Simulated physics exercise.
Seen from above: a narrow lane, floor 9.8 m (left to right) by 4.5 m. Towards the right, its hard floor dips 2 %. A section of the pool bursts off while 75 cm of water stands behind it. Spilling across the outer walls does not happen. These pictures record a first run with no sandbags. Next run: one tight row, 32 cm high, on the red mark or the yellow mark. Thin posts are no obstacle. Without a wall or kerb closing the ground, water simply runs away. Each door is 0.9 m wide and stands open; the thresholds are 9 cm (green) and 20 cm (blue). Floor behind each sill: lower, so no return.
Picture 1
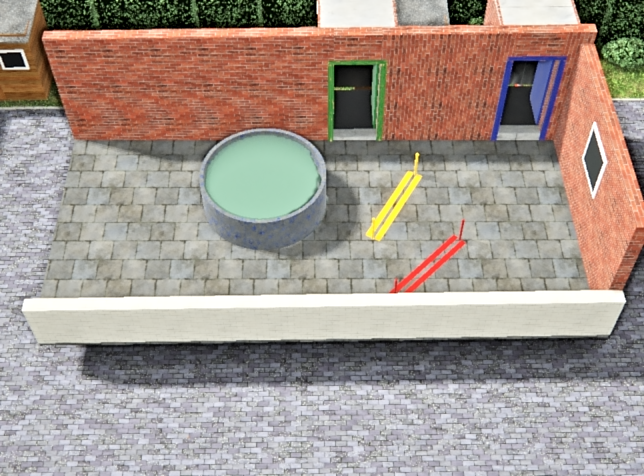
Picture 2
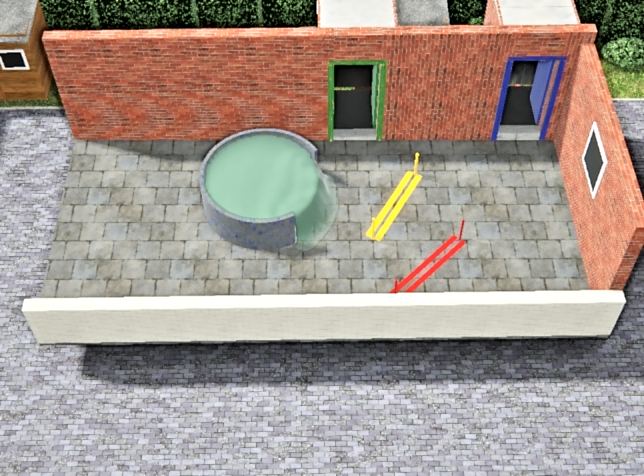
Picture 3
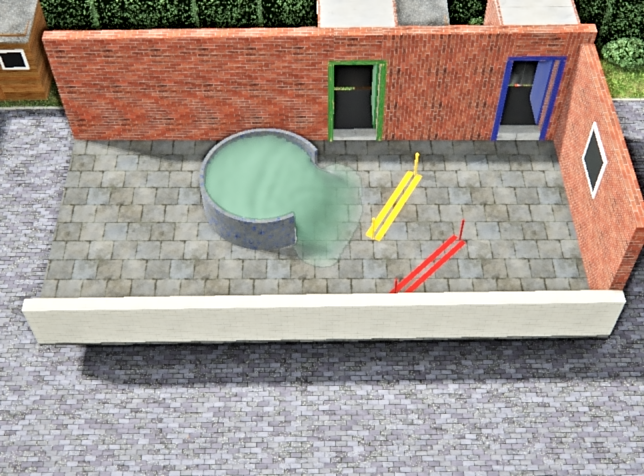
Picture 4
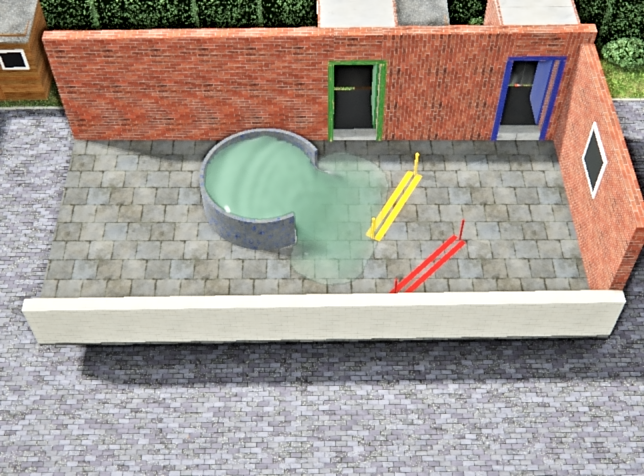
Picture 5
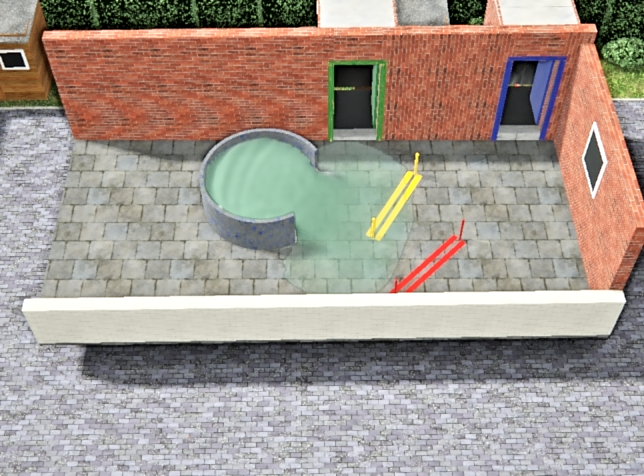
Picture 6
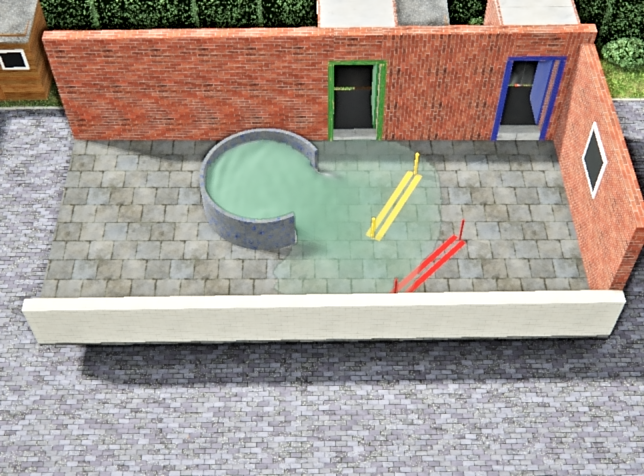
A round pool of green water stood in a brick-walled yard until a piece of its right side broke away, and water poured out, spreading thinly across the paving around the yellow and red benches.
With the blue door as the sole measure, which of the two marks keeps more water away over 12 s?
The yellow mark does.
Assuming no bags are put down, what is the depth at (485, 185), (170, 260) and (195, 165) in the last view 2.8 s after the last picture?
About 3, 0, 0 cm.
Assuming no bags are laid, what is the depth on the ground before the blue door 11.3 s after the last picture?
Roughly 17.0 centimetres.
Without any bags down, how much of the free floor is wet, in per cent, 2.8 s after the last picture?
I'd say some 55 in a hundred.
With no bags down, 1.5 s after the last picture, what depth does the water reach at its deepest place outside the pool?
52 cm.
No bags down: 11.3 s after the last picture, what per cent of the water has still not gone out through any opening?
About 98 per cent remains.
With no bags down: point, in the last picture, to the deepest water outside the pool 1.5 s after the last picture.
I'd point to somewhere near (590, 317).
Then, 0.7 s after the last picture water covers 50 % of the floor and is deepest (30 cm) near (320, 224) in the run without bags; in at the blue door, 0 L with no bags, 0 L with the row on red, 0 L on yellow.
Then, 1.5 s after the last picture water covers 55 % of the floor and is deepest (52 cm) near (590, 317) in the run without bags; in at the blue door, 0 L with no bags, 0 L with the row on red, 0 L on yellow.
Then, 2.8 s after the last picture water covers 55 % of the floor and is deepest (35 cm) near (528, 300) in the run without bags; in at the blue door, 12 L with no bags, 89 L with the row on red, 0 L on yellow.
Then, 6.3 s after the last picture water covers 60 % of the floor and is deepest (20 cm) near (568, 224) in the run without bags; in at the blue door, 24 L with no bags, 129 L with the row on red, 3 L on yellow.
Then, 11.3 s after the last picture water covers 90 % of the floor and is deepest (18 cm) near (554, 163) in the run without bags; in at the blue door, 24 L with no bags, 130 L with the row on red, 3 L on yellow.
